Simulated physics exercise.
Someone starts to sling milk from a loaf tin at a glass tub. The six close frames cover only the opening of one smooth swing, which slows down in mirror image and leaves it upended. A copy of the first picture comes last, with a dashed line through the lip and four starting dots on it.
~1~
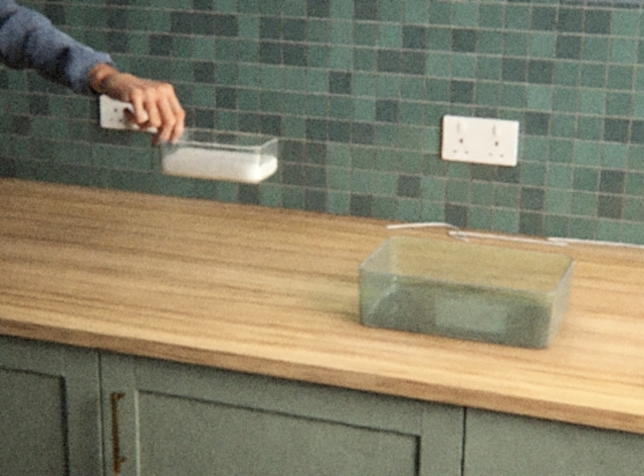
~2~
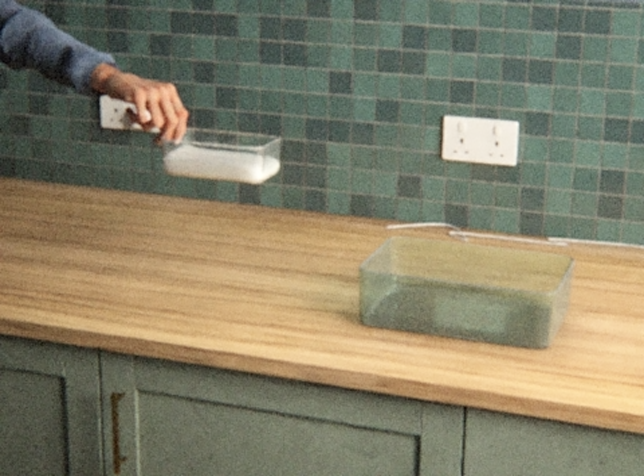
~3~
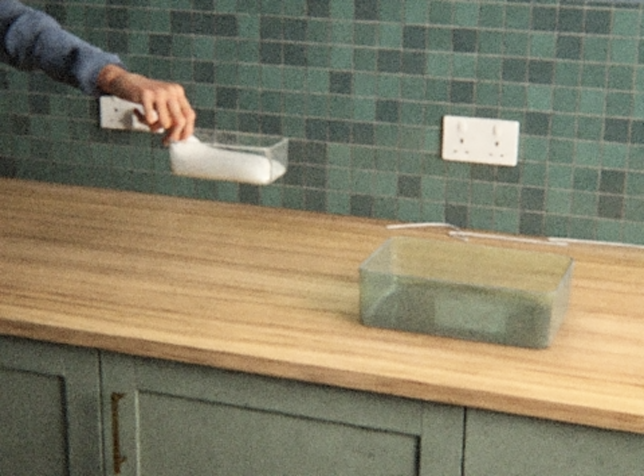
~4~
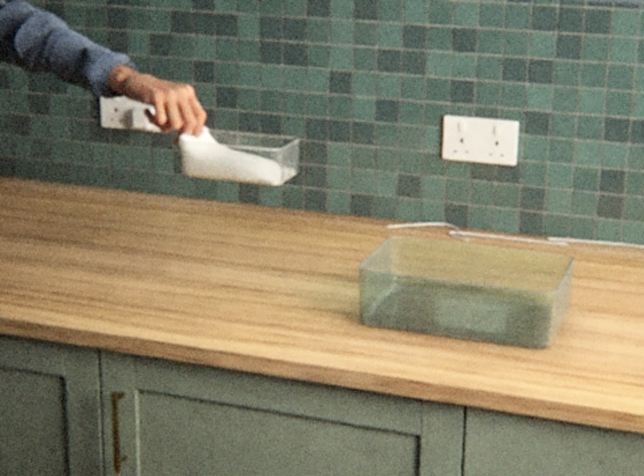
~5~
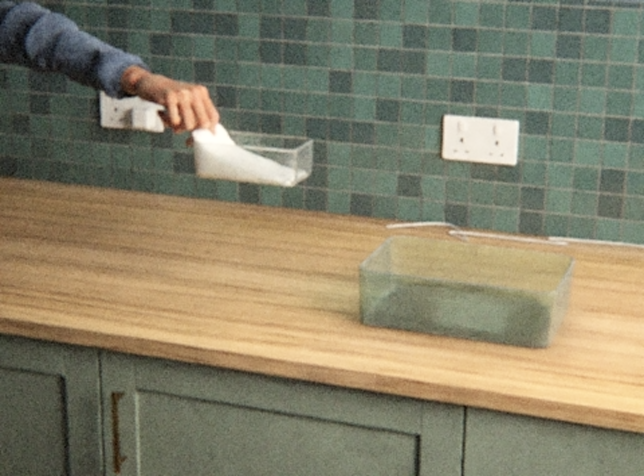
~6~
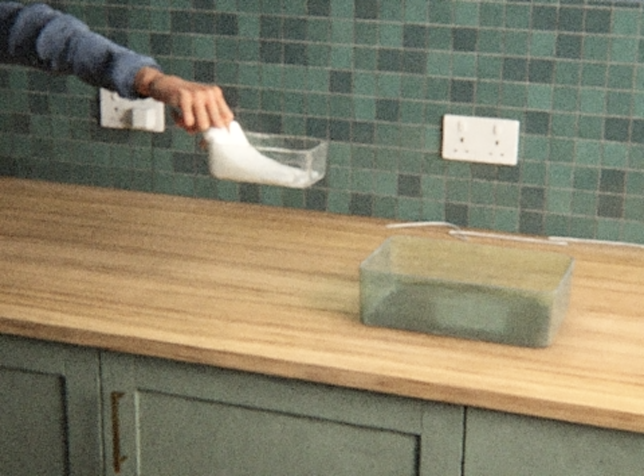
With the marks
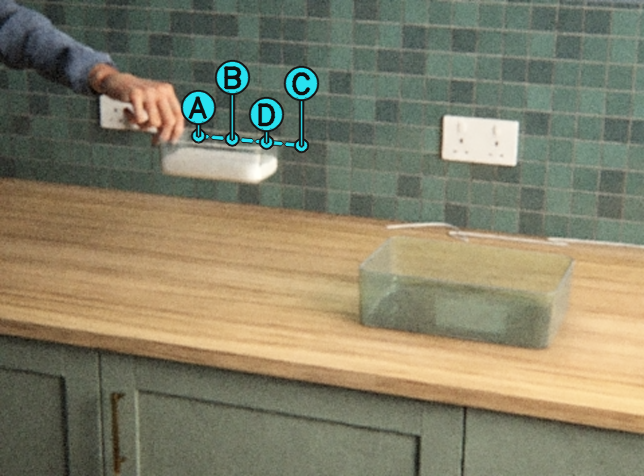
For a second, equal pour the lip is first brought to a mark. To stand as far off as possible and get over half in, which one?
Take C.
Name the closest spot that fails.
D.
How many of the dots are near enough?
One.
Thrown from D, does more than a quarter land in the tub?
Yes, it does.
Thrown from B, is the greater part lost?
Yes.
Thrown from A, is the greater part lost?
Yes.
In cyan, A at (198, 135); B at (232, 139); C at (301, 145); D at (266, 142).
With A, about 4 % lands in the tub, 93 % falls short.
With B, about 17 % lands in the tub, 80 % falls short and 3 % goes beside or beyond.
With C, about 68 % lands in the tub, 25 % falls short and 8 % goes beside or beyond.
With D, about 36 % lands in the tub, 59 % falls short and 5 % goes beside or beyond.
